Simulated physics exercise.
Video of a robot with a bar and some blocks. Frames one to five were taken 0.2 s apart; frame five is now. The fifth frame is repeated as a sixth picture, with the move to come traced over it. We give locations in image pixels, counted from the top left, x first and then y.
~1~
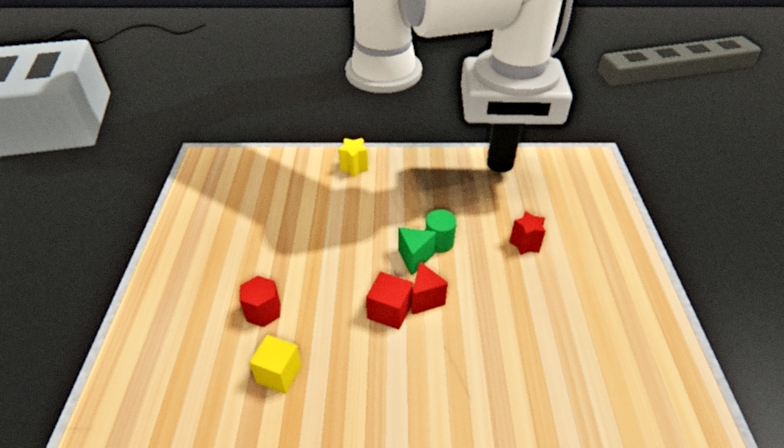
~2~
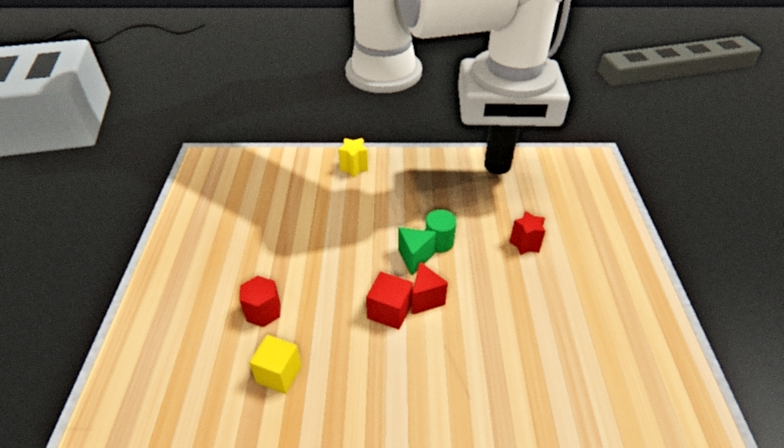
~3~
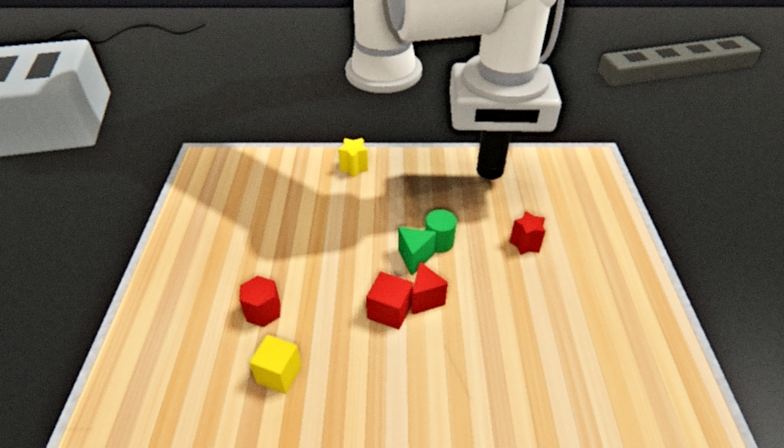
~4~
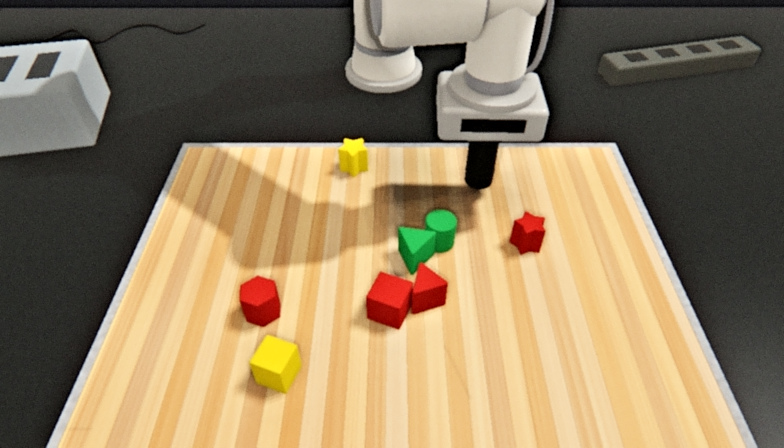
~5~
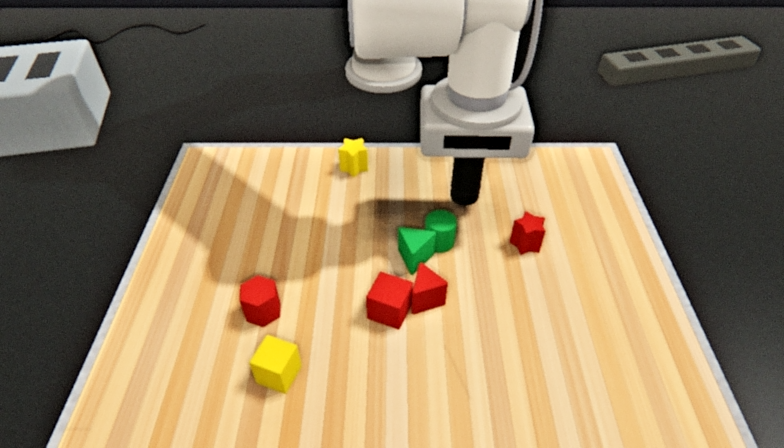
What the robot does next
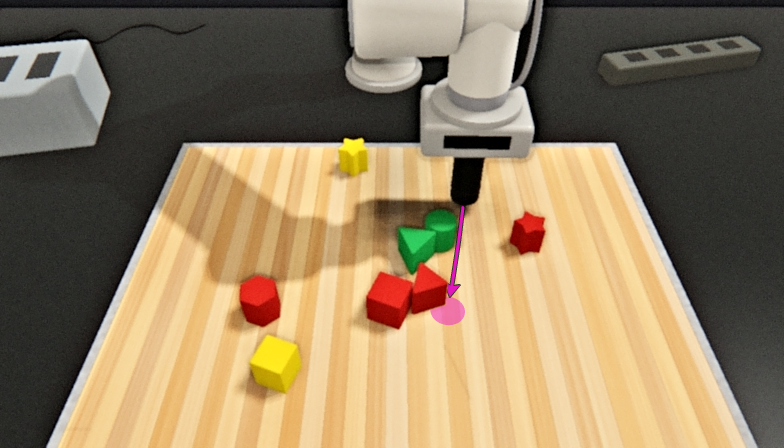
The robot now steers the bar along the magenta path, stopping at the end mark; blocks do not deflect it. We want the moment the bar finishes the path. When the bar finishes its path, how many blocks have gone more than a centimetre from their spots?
Total moved: Three or more.
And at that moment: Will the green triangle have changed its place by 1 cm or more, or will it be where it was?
When the path is over, the green triangle has left its spot.
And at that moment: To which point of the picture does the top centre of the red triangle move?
Pixel (413, 297).
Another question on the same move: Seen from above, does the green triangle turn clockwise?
Yes, I think so.
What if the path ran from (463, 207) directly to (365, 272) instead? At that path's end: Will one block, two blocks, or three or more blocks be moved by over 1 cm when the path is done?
The push will move two blocks.
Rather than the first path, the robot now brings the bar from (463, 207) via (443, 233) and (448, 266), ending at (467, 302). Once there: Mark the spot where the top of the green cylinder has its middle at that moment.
I'd place it at (439, 292), taking the centre of its top.
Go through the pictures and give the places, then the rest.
The first picture shows tip of the bar at (500, 165), middles of tops, red square piece at (390, 289), green triangle at (416, 237), red triangle at (427, 279), green cylinder at (441, 220).
The second picture shows bar at (497, 167), nothing pushed.
The third picture shows bar at (490, 172), nothing pushed.
The fourth picture shows bar at (478, 181), nothing pushed.
The fifth picture shows bar at (464, 197), red square piece at (390, 289), green triangle at (416, 237), red triangle at (427, 279), green cylinder at (441, 220).
The line goes from (463, 207) to (448, 311).
What follows on the original path. One third of the way, bar at (460, 228); green triangle at (411, 241), turned 25° clockwise; green cylinder at (437, 229).
Two thirds of the way, bar at (455, 262); green triangle at (395, 248), turned 80° clockwise; red triangle at (425, 281), turned 15° anticlockwise; green cylinder at (424, 255).
At the end, bar at (449, 301); red square piece at (375, 295), turned 25° clockwise; green triangle at (392, 248), turned 85° clockwise; red triangle at (413, 297), turned 15° anticlockwise; green cylinder at (420, 261).
